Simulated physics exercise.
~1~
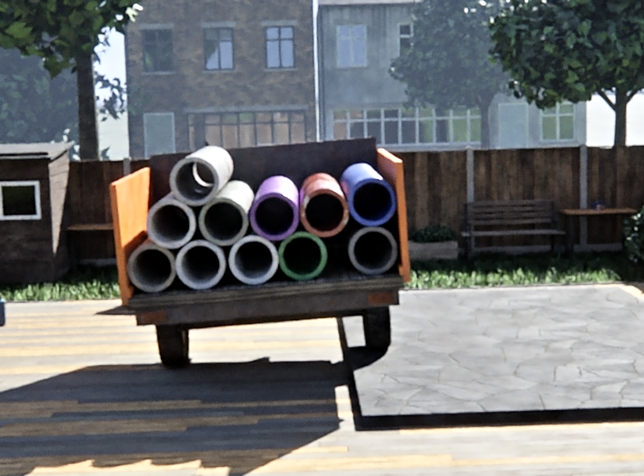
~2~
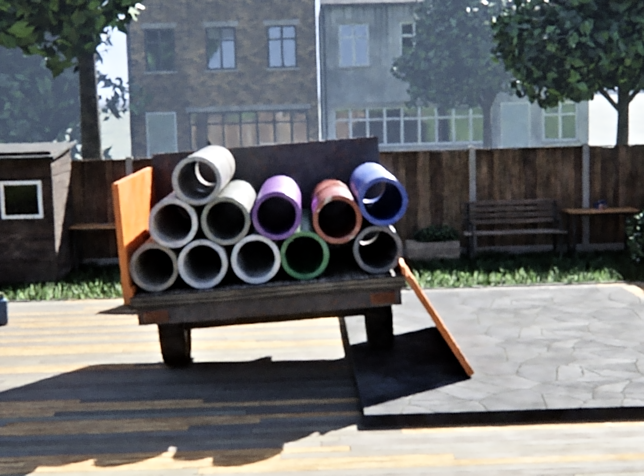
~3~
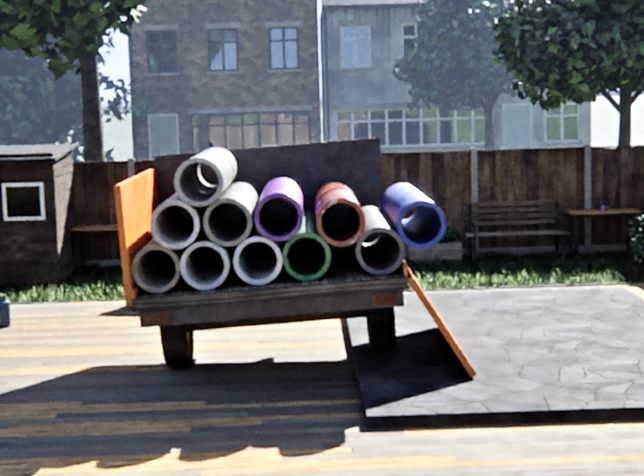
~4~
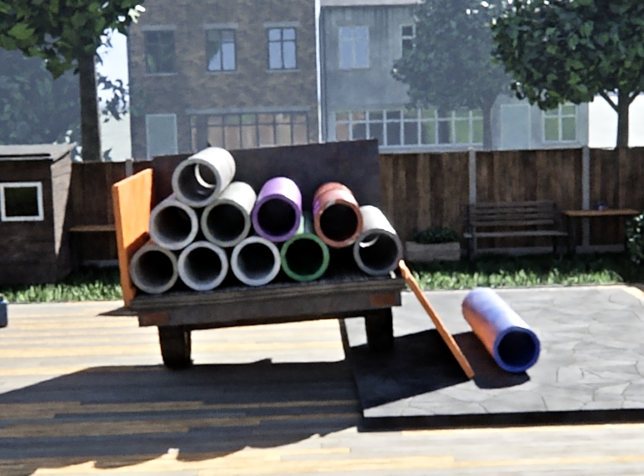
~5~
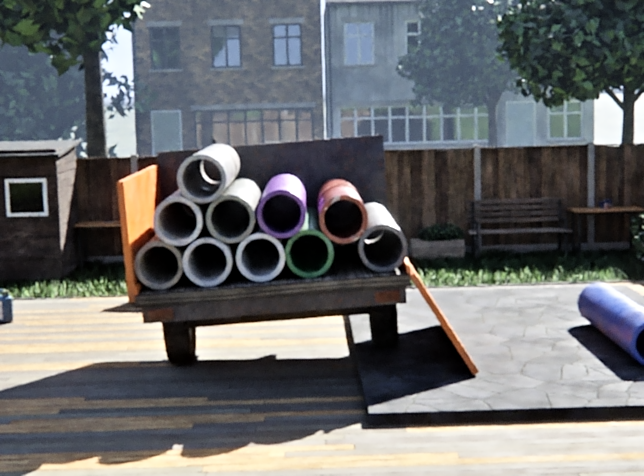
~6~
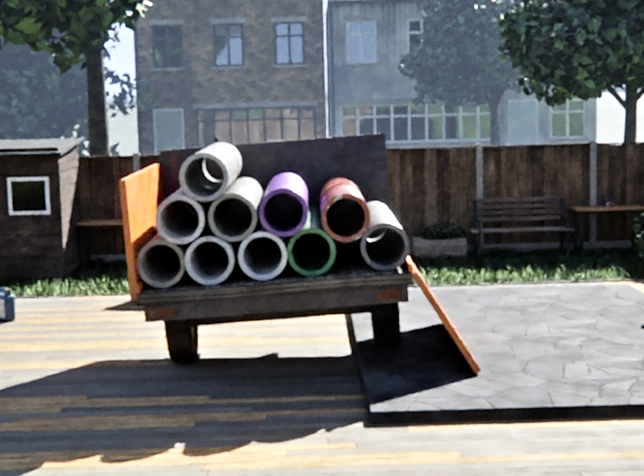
In a fenced yard, a trailer's right side drops and one blue pipe rolls away.
